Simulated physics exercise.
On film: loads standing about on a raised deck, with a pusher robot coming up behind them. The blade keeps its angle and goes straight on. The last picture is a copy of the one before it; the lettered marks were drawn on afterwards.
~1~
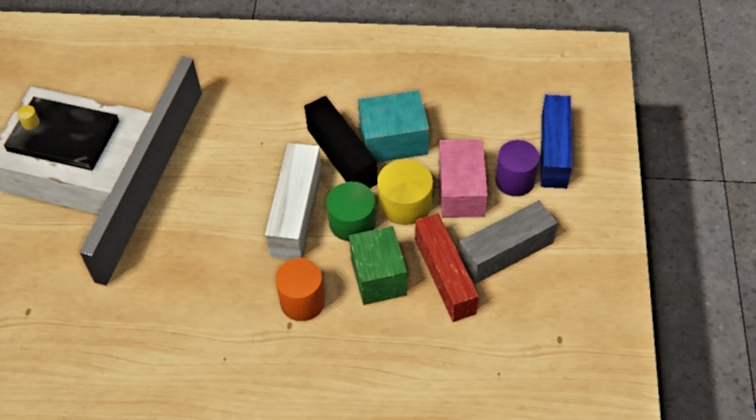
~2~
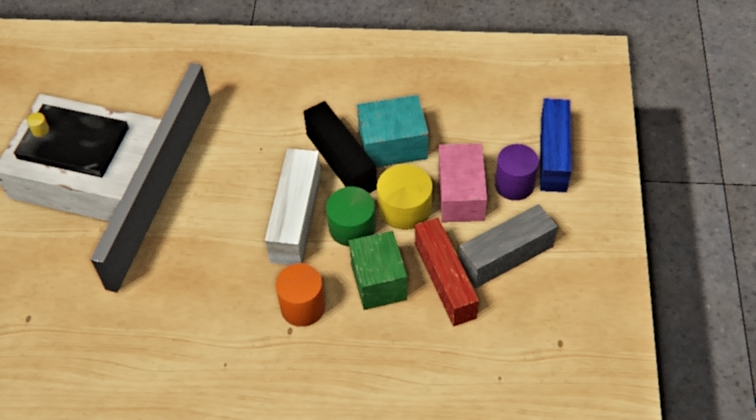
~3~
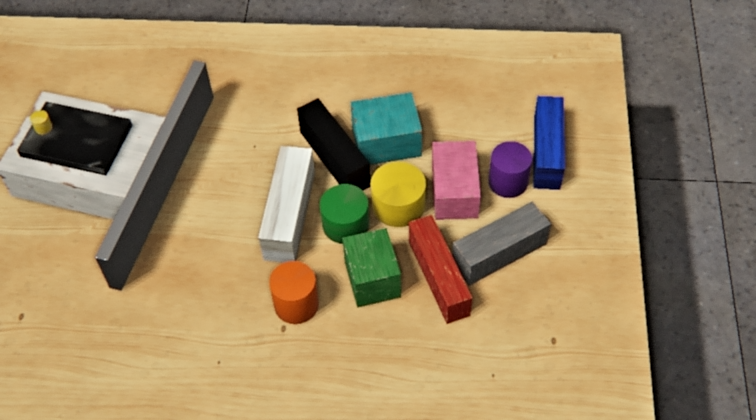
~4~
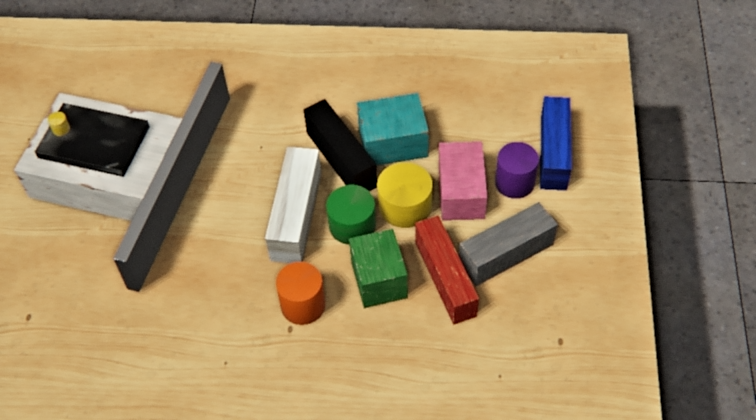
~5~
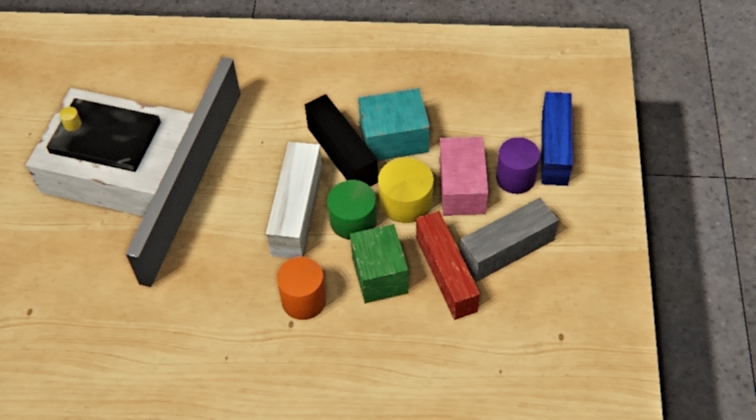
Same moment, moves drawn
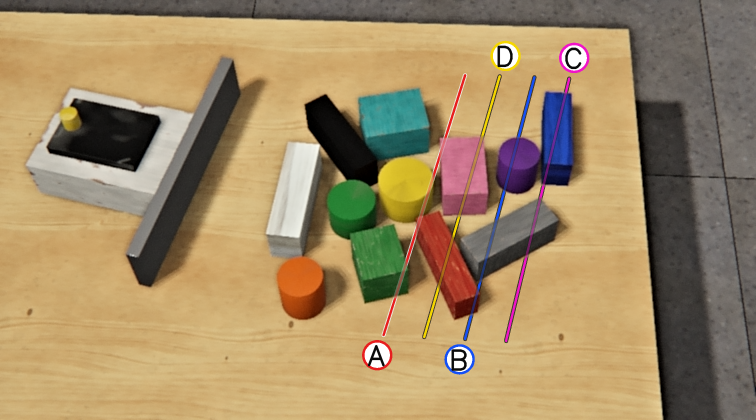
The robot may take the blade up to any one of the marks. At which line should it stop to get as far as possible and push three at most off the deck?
As far as mark C.
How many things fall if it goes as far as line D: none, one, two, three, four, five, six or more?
By then, none.
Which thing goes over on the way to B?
The blue stick goes over.
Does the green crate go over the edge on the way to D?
No.
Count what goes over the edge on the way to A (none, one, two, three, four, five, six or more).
By then, none.
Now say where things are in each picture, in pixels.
The first picture shows black stick (340, 144); grey bar (508, 242); pink crate (463, 178).
The second picture shows robot (78, 140); purple canister (516, 172).
The third picture shows robot (82, 138); turquoise crate (386, 129).
The fourth picture shows robot (100, 139); orange canister (301, 294).
The fifth picture shows robot (111, 135); green crate (380, 264); white stick (296, 199); blue stick (557, 138).
On the marked copy, A at (428, 194); B at (503, 197); C at (540, 198); D at (465, 195).
With C. Early on, robot (235, 139); turquoise crate (406, 124); black stick (368, 149).
Further on, robot (363, 144); blue stick (590, 130); purple canister (572, 150).
At the end, robot (461, 147); purple canister over the edge; blue stick over the edge; two fallen.
As for the rest, A is within the limit but short; B is within the limit but short; D is within the limit but short.
